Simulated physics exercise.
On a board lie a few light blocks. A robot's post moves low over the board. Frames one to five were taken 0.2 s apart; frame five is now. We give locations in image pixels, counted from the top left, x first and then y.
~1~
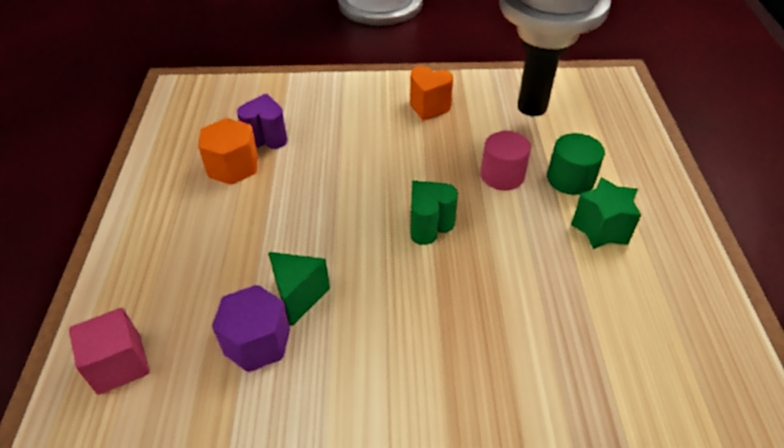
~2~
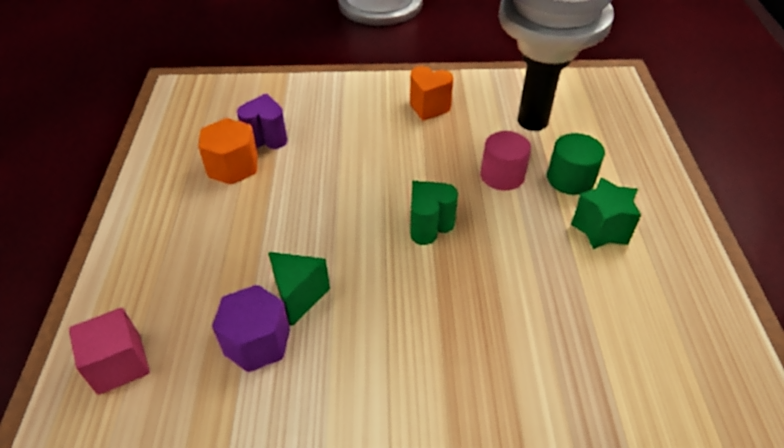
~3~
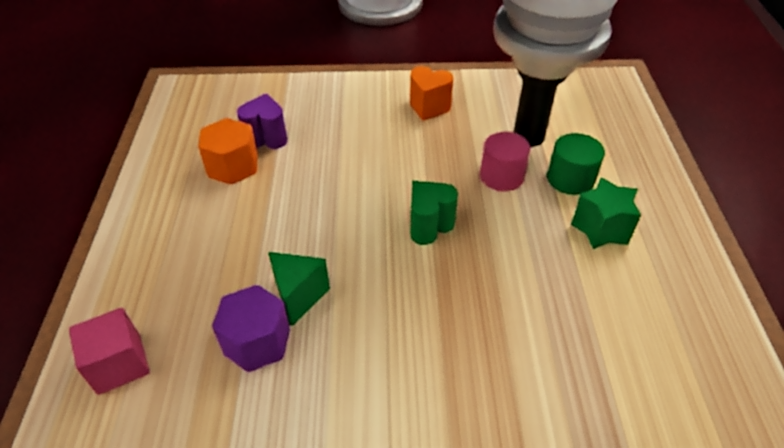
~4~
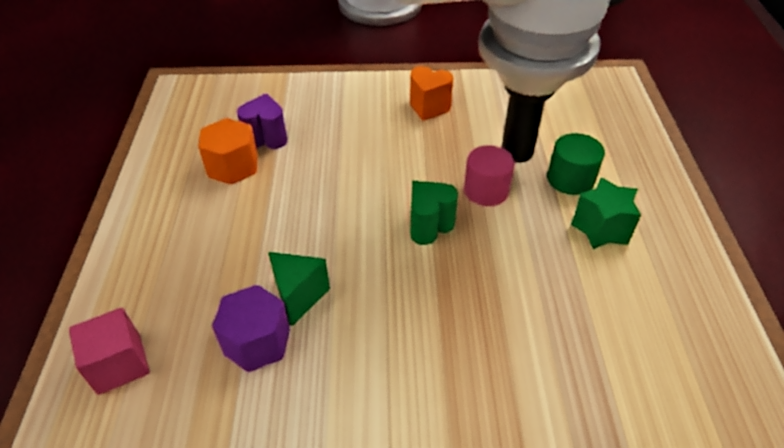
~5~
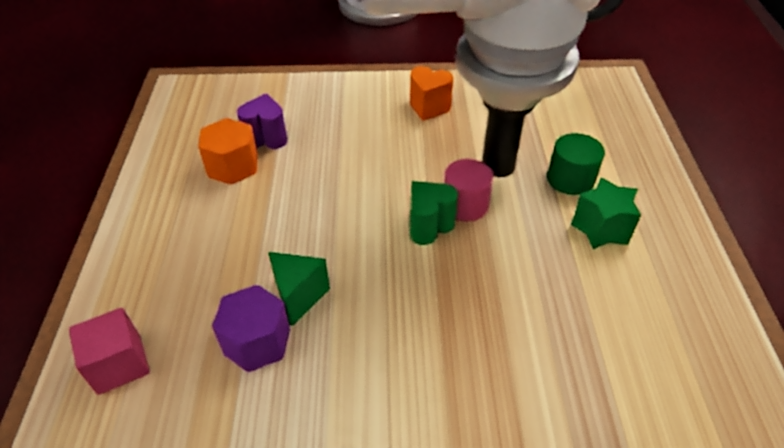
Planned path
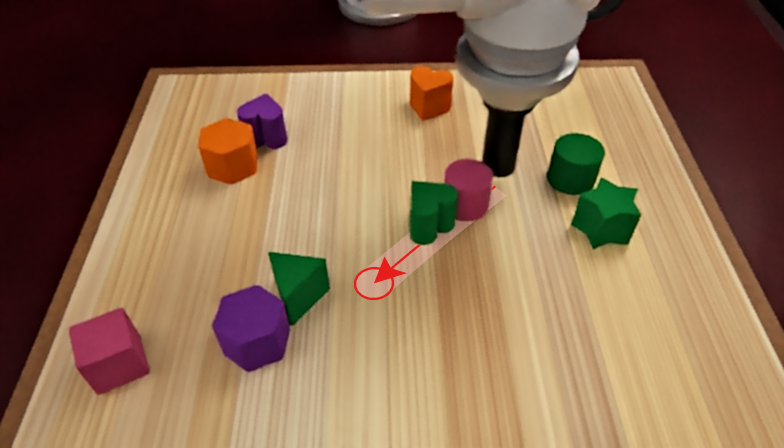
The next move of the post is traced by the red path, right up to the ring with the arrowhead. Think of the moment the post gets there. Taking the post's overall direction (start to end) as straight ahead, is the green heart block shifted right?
Yes, I think so.
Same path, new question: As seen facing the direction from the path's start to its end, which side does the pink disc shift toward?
The shift goes left.
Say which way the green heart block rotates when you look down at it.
From overhead, clockwise.
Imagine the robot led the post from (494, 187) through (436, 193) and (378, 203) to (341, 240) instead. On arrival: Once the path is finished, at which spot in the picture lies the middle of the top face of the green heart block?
Just about (409, 222).
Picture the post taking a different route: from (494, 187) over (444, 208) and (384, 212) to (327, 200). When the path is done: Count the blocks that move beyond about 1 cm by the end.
It should be two, as far as I can tell.
Path on the board, from (494, 187) to (374, 283).
On the path given first. One third of the way, post at (459, 196); green heart block at (392, 223), turned 70° clockwise; pink disc at (436, 211).
Two thirds of the way, post at (417, 228); green heart block at (362, 238), turned 95° clockwise; pink disc at (407, 251).
At the end, post at (373, 264); green three-sided block in place; green heart block at (335, 241), turned 95° clockwise; pink disc at (391, 290).
